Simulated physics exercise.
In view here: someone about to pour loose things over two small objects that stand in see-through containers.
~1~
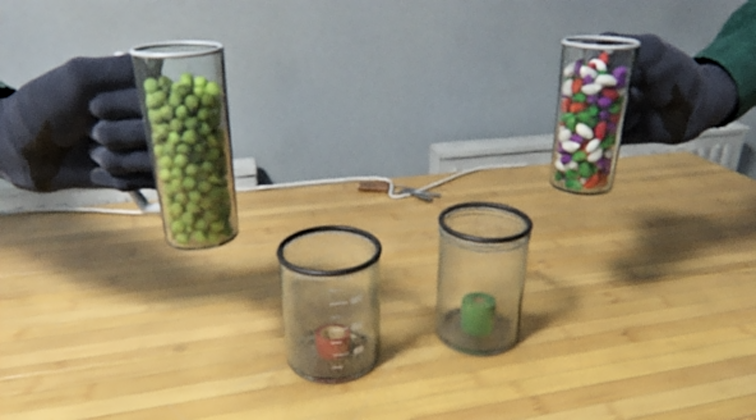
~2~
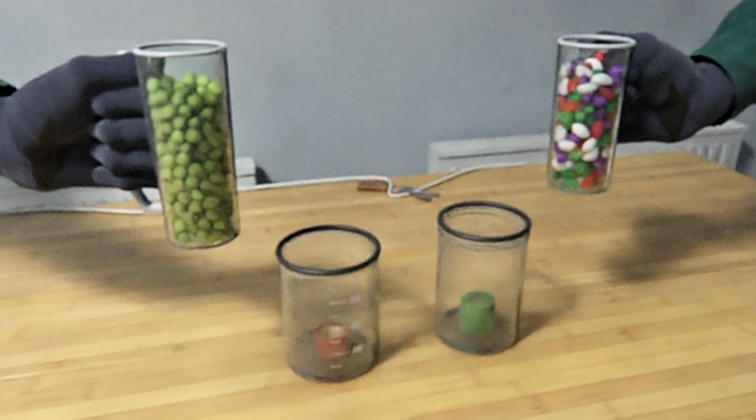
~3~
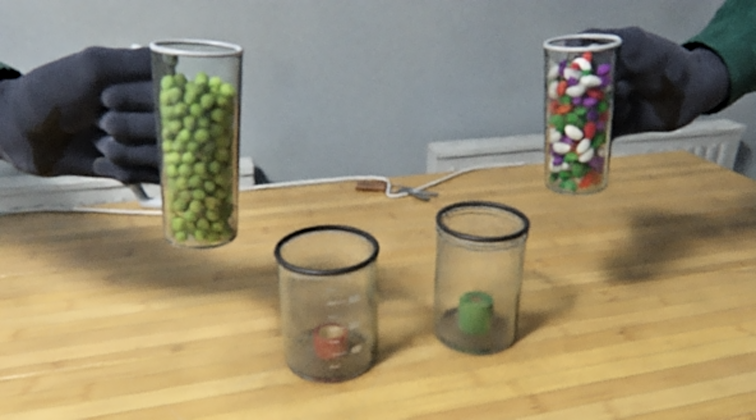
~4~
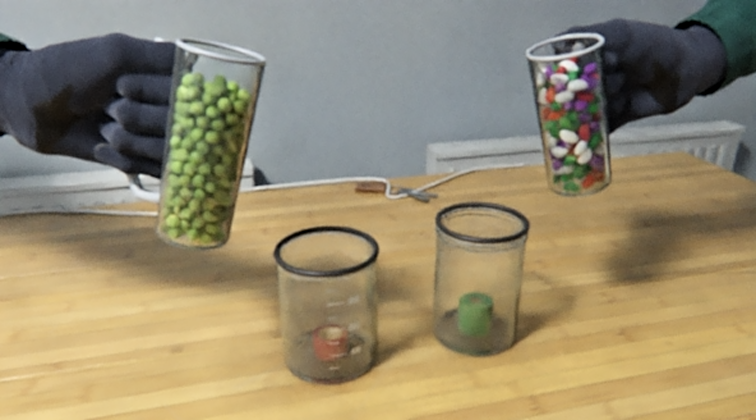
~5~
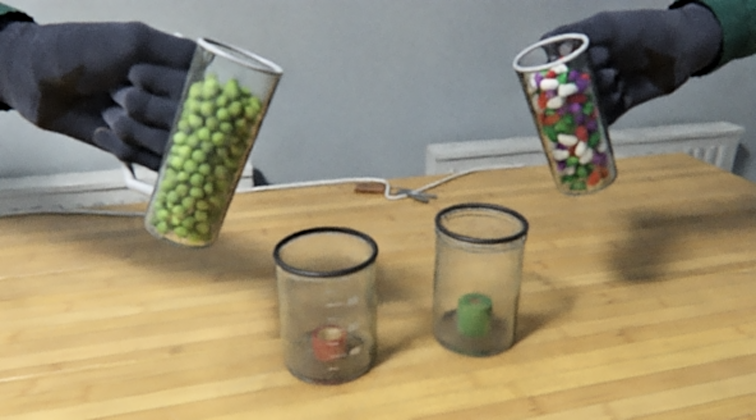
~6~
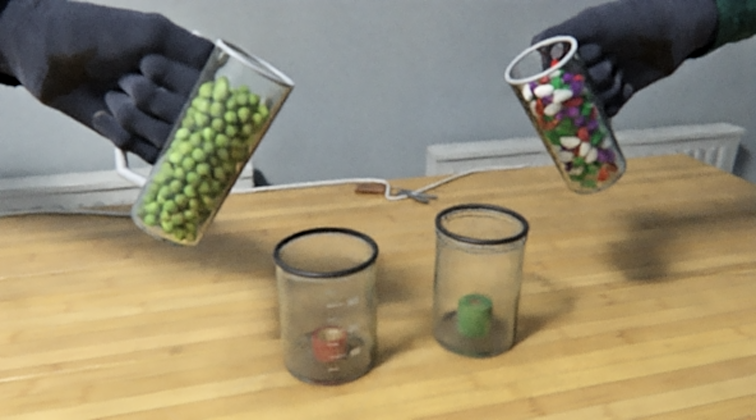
Two dark-gloved hands, one at each side, hold up clear cups above a light wooden table, seen from the front and slightly above, against a grey wall. The left cup holds green peas and the right one multicoloured jelly beans, while a small red object and a small green one sit in two see-through containers below. The cups start upright, then lean steadily inward together, their contents staying inside.
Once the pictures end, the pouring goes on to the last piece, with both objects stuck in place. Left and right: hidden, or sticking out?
Once it all settles, the left object vanishes from sight and the right object vanishes from sight.
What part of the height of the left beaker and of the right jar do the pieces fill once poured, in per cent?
About 60 on the left and 55 on the right.
Then, 0.37 s past the last view, left beaker empty, all of its cupful still in the cup; right jar empty, all of its cupful still in the cup.
Then, 0.83 s past the last view, left beaker empty, all of its cupful still in the cup; right jar empty, all of its cupful still in the cup.
Then, 1.33 s past the last view, left beaker a quarter full, about half of its cupful still in the cup; right jar nearly empty, about two thirds of its cupful still in the cup.
Finally, left beaker two thirds full (surface near (328, 294)), nothing beside it; right jar half full (surface near (478, 273)), nothing beside it; the left thing is covered; the right thing is covered.
